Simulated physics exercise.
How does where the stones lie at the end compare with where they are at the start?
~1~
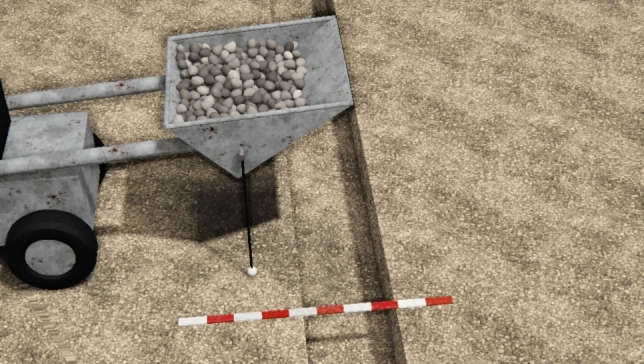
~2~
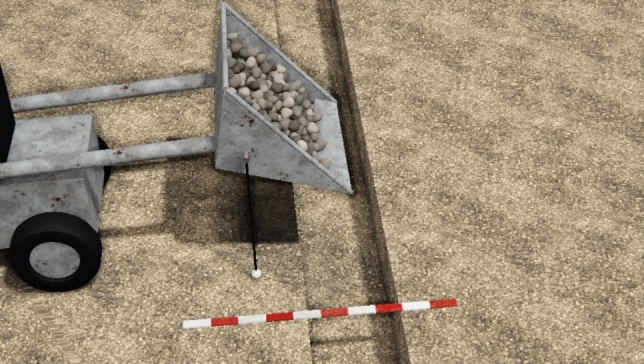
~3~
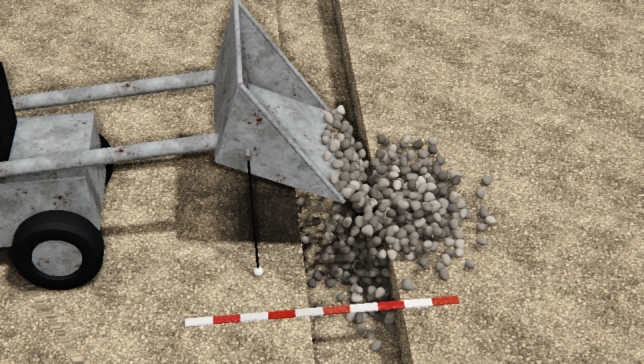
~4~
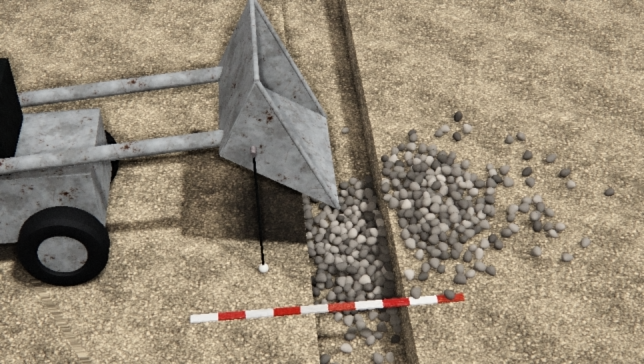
At the start the stones are all in the loader's bucket at the upper left of centre. At the end they lie lower and further right, partly in the trench and partly scattered on the ground beyond it.
On sandy, gravelly ground seen from above at an angle, a grey steel loader stands at the left with its bucket full of rounded grey and brownish stones. A straight-sided trench runs down the scene ahead of it, crossed by a red and white banded pole, and a dark rod with a white ball hangs below the bucket. The bucket tips forward to the right, and the stones bunch toward its lower lip. They then pour out, some dropping into the trench and others flying past it. At the end the tilted bucket looks empty, with stones heaped in the trench and scattered beyond its far edge.
